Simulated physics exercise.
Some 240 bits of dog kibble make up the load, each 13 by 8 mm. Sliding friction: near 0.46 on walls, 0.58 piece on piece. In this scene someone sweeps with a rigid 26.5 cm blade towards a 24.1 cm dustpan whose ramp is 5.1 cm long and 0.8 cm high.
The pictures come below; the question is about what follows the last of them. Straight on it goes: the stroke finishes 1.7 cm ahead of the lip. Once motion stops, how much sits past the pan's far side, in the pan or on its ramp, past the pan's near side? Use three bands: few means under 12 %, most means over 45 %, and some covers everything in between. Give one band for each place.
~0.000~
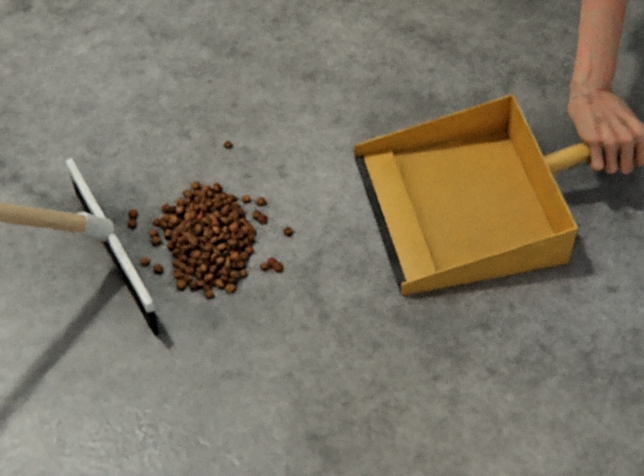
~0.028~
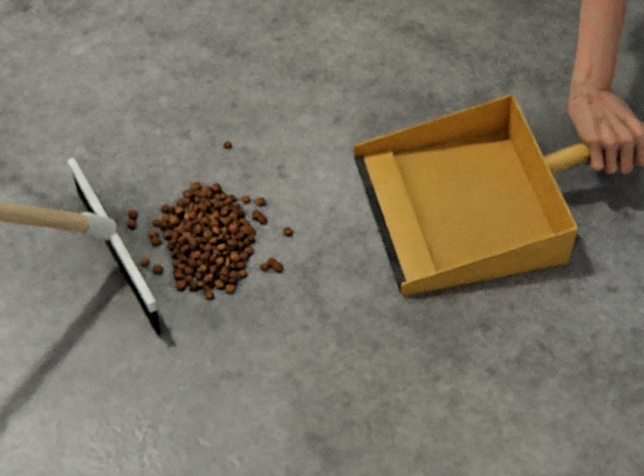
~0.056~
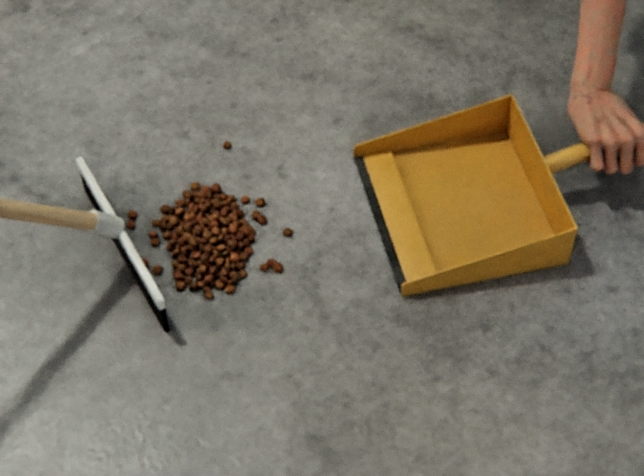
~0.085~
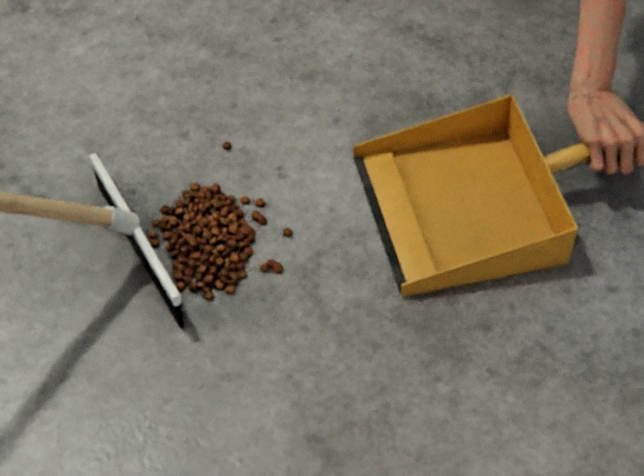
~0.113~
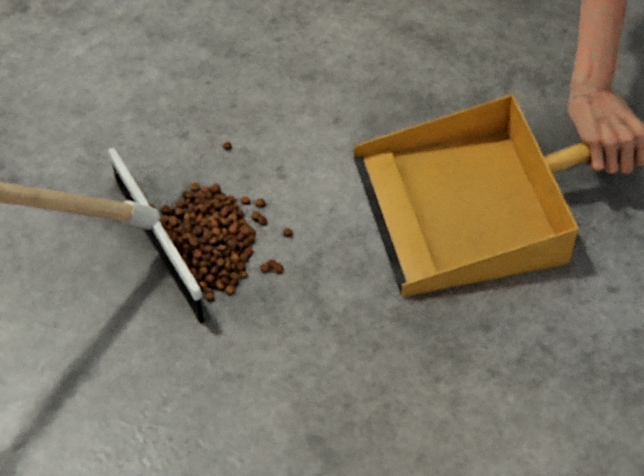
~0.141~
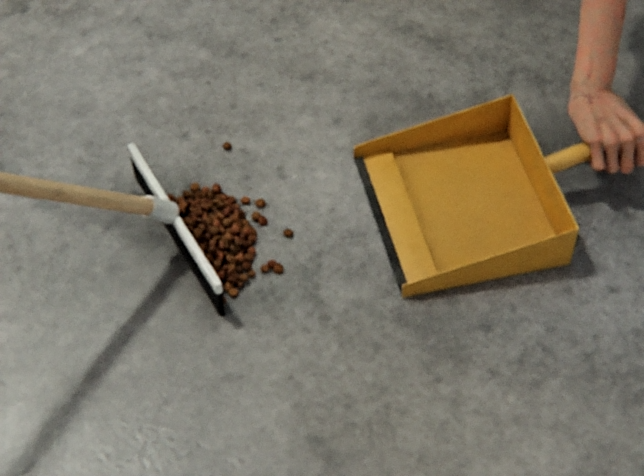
Past the pan's far side: Some, in the pan or on its ramp: Some, past the pan's near side: Few.
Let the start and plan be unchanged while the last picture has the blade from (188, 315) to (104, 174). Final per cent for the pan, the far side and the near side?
Pan 0 % / far 0 % / near 5 %.
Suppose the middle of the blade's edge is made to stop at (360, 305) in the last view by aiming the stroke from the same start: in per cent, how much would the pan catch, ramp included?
Some 5 per cent.
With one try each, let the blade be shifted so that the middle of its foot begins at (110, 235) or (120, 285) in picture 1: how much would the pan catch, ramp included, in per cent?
Estimates: 40 percent and 30 percent.
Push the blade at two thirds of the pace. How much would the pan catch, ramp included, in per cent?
In that case close to 25 per cent.
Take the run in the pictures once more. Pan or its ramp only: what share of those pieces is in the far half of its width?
Around 70 percent.
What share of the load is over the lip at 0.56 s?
Some 35 in a hundred by that moment.
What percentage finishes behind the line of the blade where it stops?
About 0 per cent.
After 0.26 s, middle of the blade 15 cm from the lip; 0 % over the lip, far side 10 %, near side 0 %.
Then, at 0.35 s, middle of the blade 7 cm from the lip; 0 % over the lip, far side 20 %, near side 0 %.
After 0.56 s, middle of the blade 5 cm from the lip; 35 % over the lip, far side 25 %, near side 0 %.
At rest (1.1 s), far side 25 %, pan 35 %, near side 0 %, in front of the lip or behind the blade 40 %.
